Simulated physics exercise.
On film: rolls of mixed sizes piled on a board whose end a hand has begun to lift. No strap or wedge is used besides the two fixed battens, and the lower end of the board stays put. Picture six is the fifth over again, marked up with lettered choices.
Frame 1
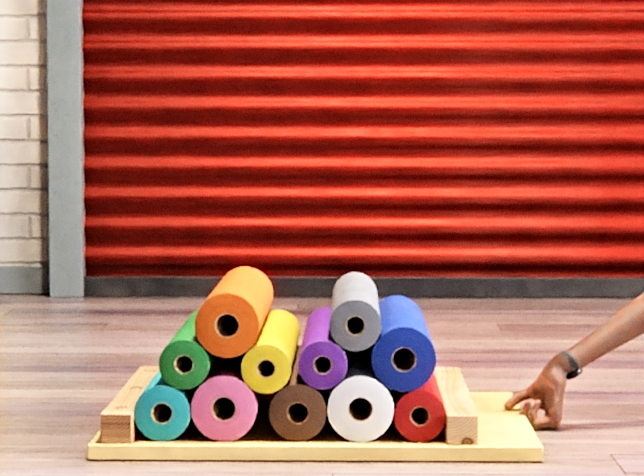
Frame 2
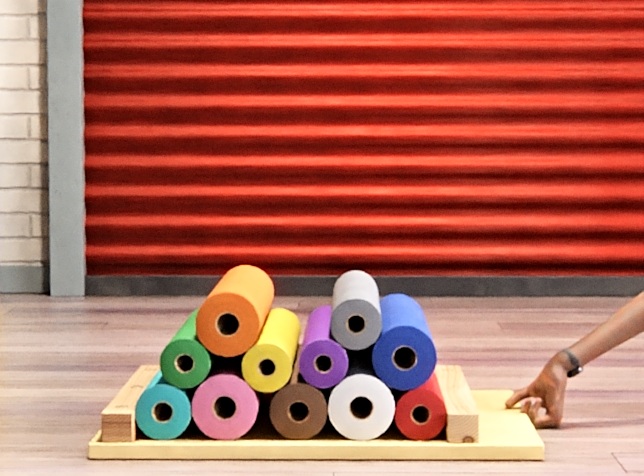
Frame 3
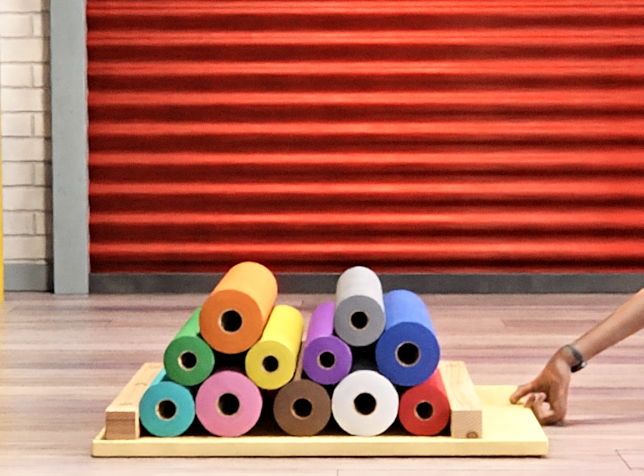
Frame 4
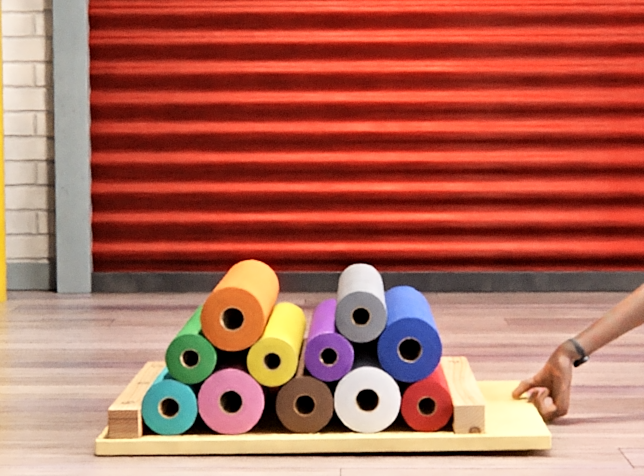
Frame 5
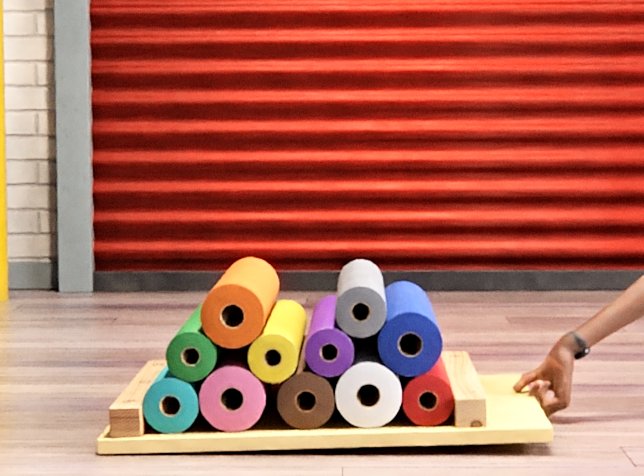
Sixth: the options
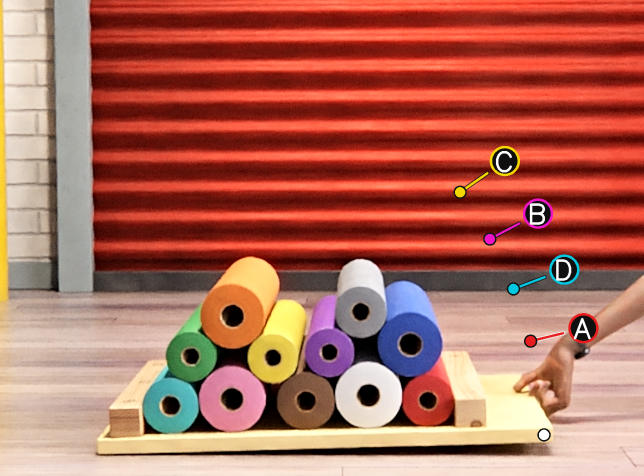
On a wooden floor before a red shutter, colourful rolls sat piled on a pale board while a hand at its right end began lifting it slightly, and the pile barely moved.
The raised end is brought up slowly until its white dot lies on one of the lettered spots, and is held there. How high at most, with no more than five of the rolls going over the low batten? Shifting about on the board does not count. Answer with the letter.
It can be raised to C.
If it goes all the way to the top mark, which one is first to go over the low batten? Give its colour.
The green one.
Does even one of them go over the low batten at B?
At B: Yes.
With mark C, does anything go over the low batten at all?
At C: Yes.
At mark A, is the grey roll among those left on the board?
The grey roll: Yes.
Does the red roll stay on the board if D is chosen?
The red roll: Yes.
On the marked copy, A at (530, 341); B at (490, 239); C at (460, 192); D at (513, 289); the white dot at (544, 435).
Taking C. A third of the way, board at 19°.
Two thirds of the way, board at 35°.
When it is over, board at 35°, two over the low batten (green, orange).
As for the rest, A none over the low batten; B two over the low batten (green, orange); D two over the low batten (green, orange).
